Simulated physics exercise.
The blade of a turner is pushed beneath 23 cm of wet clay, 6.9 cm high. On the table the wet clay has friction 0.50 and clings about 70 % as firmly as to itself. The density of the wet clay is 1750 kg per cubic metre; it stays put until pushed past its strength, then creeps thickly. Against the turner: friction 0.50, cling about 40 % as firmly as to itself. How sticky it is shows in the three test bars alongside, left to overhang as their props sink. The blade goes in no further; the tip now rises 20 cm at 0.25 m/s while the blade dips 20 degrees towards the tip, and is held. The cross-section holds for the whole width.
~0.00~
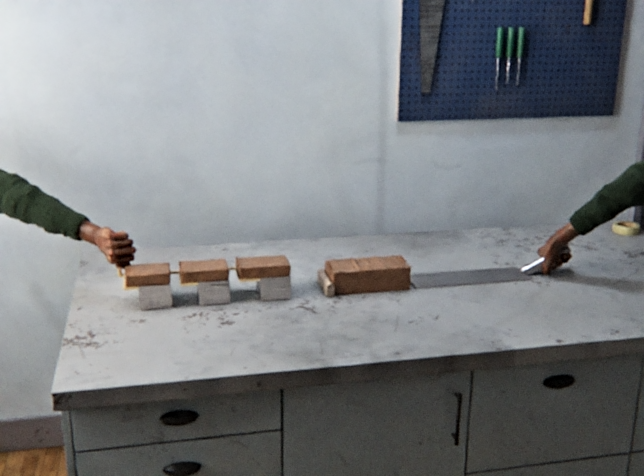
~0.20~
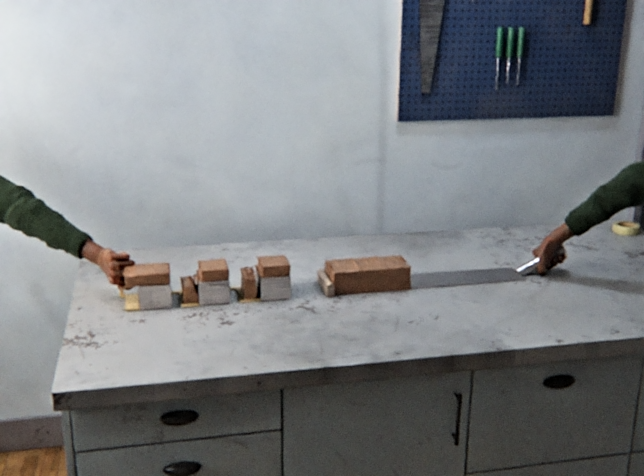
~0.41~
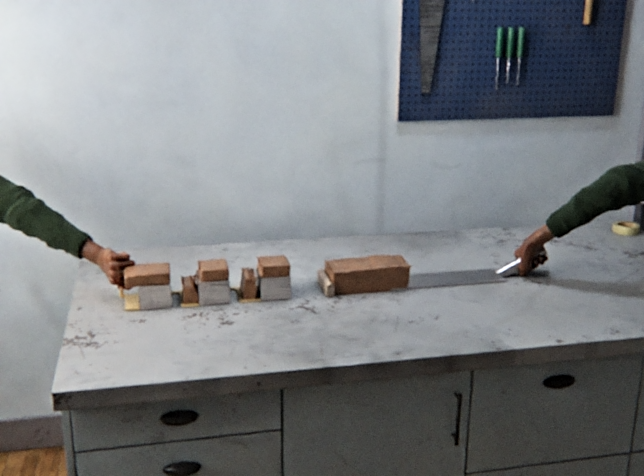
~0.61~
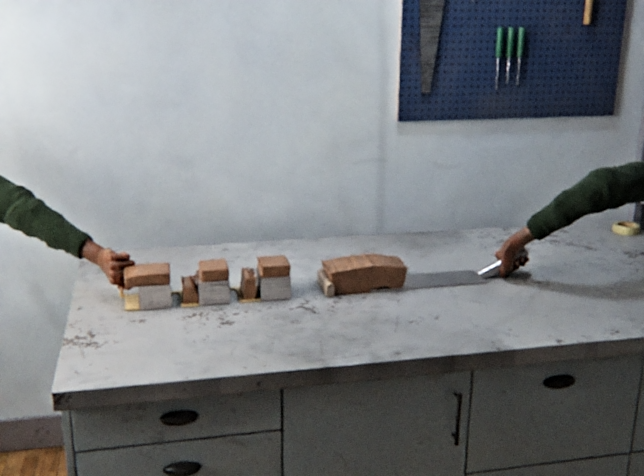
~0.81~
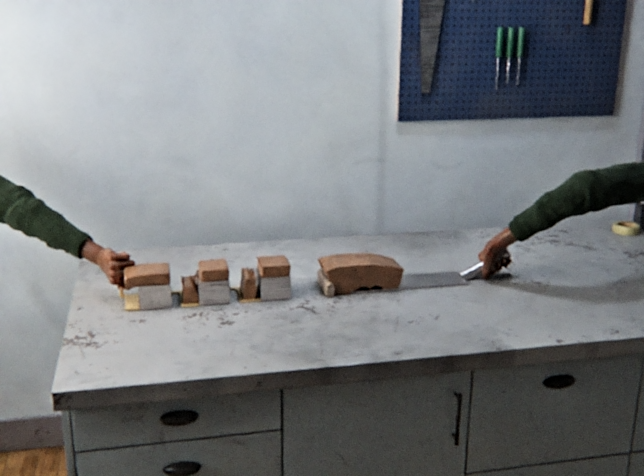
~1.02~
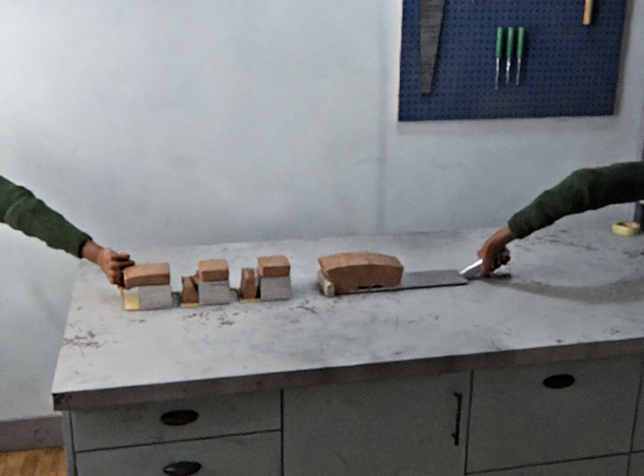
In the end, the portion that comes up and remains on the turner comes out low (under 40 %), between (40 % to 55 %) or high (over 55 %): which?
It comes out high: Over 55 %.
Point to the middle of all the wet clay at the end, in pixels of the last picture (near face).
Near (361, 228).
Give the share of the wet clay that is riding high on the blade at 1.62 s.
Near 70 %.
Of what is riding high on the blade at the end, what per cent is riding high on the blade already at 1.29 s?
About 30 %.
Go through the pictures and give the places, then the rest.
Handle end of the blade at (531, 280), not yet moved; top of the wet clay at (355, 271); bar tips down by 0, 0, 0 (left to right), in the first frame.
Handle end of the blade at (526, 280), moved 1.6 cm; top of the wet clay at (355, 271); bar tips down by 4 mm, 6.6 cm, 6.5 cm (left to right), in the second frame.
Handle end of the blade at (506, 282), moved 7.7 cm; top of the wet clay at (385, 267); bar tips down by 5 mm, 6.7 cm, 6.6 cm (left to right), in the third frame.
Handle end of the blade at (487, 283), moved 14 cm; top of the wet clay at (372, 266); bar tips down by 6 mm, 6.7 cm, 6.6 cm (left to right), in the fourth frame.
Handle end of the blade at (469, 284), moved 19 cm; top of the wet clay at (354, 265); bar tips down by 6 mm, 6.7 cm, 6.6 cm (left to right), in the fifth frame.
Handle end of the blade at (468, 282), moved 20 cm; top of the wet clay at (353, 265); bar tips down by 7 mm, 6.7 cm, 6.6 cm (left to right), in the sixth frame.
After 1.29 s, the tip is 7.1 cm up.
After 1.62 s, the tip is 15 cm up.
After 1.95 s, the tip is 20 cm up and 69 % is riding high on the blade.
After 2.28 s, the tip is 20 cm up and 69 % is riding high on the blade.
After 2.50 s, at the end, the tip is 20 cm up and 69 % is riding high on the blade.
